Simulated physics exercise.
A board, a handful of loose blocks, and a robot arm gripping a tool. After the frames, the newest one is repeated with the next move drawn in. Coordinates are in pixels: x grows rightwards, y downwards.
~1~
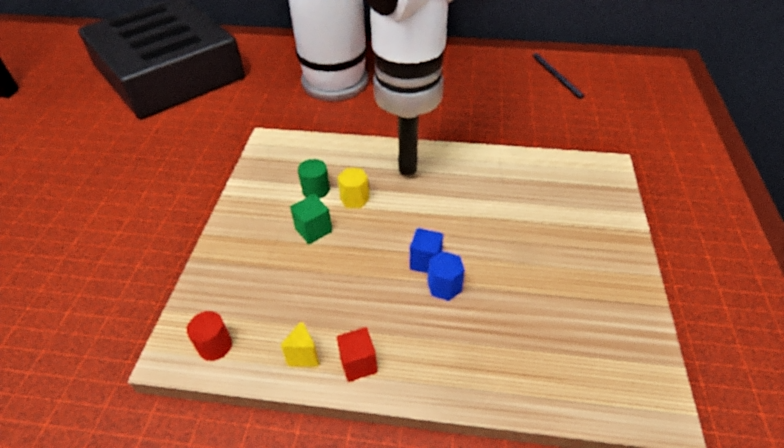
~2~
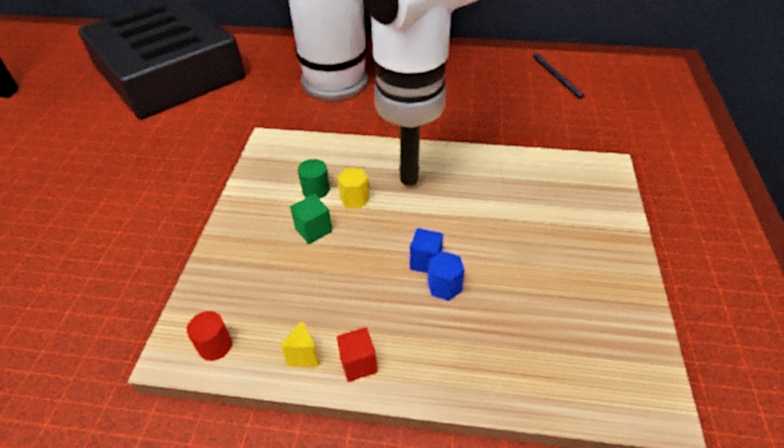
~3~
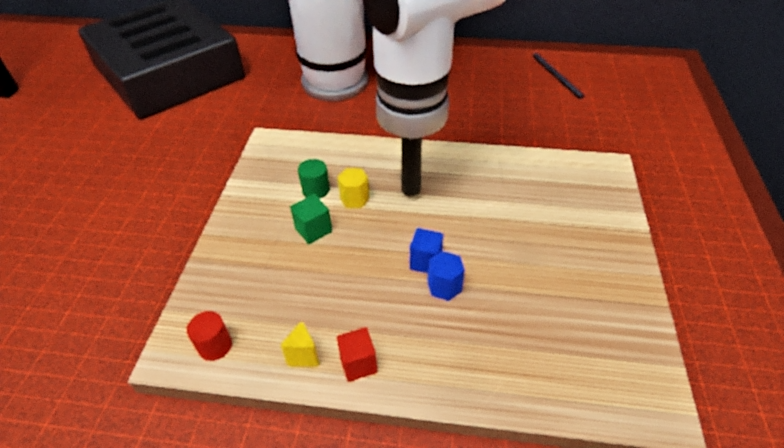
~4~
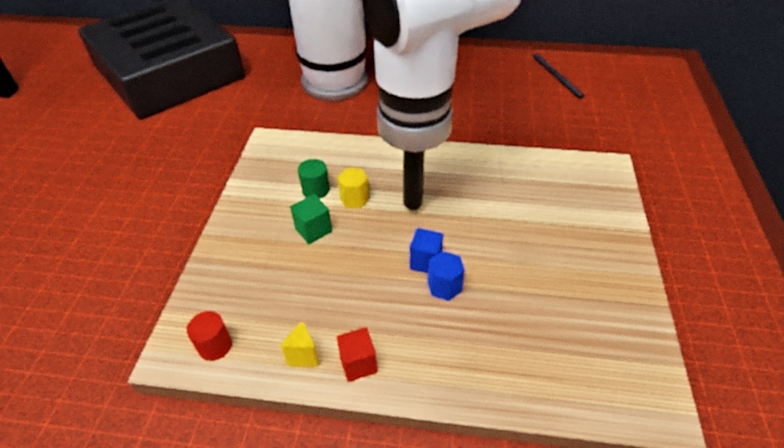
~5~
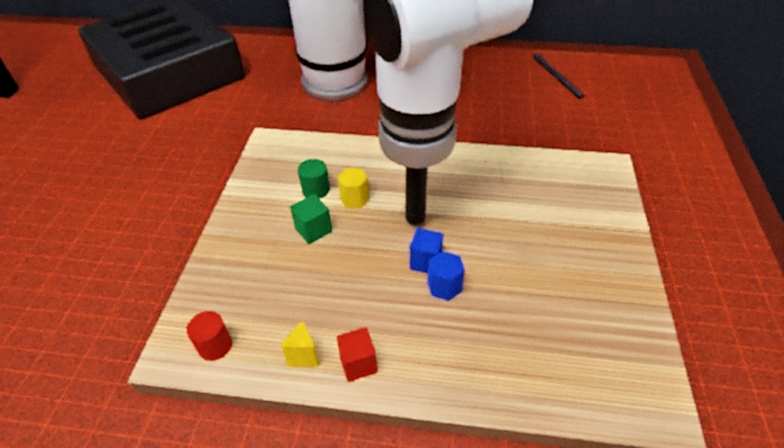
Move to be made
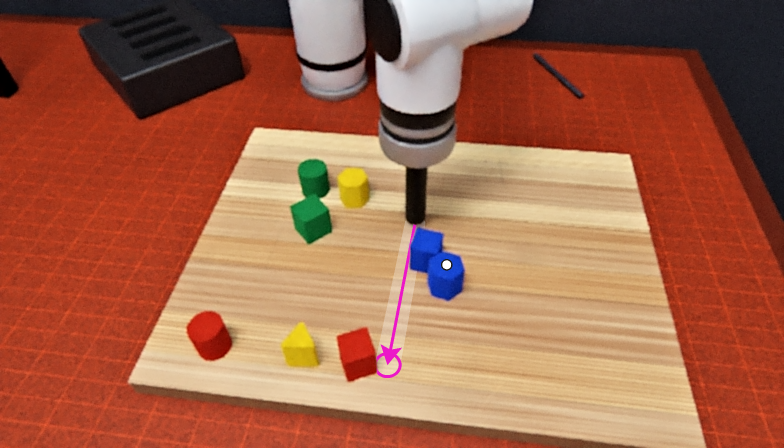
At the start, a white robot arm holds a dark rod upright near the back edge of a wooden board scattered with red, yellow, green and blue blocks. The arm then moves the rod steadily forward a short way, until its tip is just behind the blue cube, while the blocks stay still.
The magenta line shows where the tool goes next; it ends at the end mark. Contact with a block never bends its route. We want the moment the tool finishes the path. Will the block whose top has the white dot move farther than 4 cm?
No.
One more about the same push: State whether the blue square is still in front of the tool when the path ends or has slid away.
My prediction: No longer in front.
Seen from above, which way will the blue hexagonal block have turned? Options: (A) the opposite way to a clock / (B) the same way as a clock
B (the same way as a clock)
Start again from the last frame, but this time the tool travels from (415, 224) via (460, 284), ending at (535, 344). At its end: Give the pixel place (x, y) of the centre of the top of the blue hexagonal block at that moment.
The middle of the upper face of the blue hexagonal block will lie at about (453, 287) in the picture.
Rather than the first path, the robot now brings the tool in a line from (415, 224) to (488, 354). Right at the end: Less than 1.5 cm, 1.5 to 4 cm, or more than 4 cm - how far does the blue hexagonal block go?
Its displacement is above 4 cm.
The drawn path runs in a line from (415, 224) to (388, 365); the dot is on the blue hexagonal block.
What follows on the original path. One third of the way, tool (407, 260); blue square (433, 254), turned 50° anticlockwise; blue hexagonal block (457, 273), turned 15° clockwise.
Two thirds of the way, tool (398, 306); blue square (431, 260), turned 95° anticlockwise; blue hexagonal block (461, 275), turned 20° clockwise.
At the end, tool (387, 360); red square not moved; blue square (431, 260), turned 95° anticlockwise; blue hexagonal block (461, 275), turned 20° clockwise.
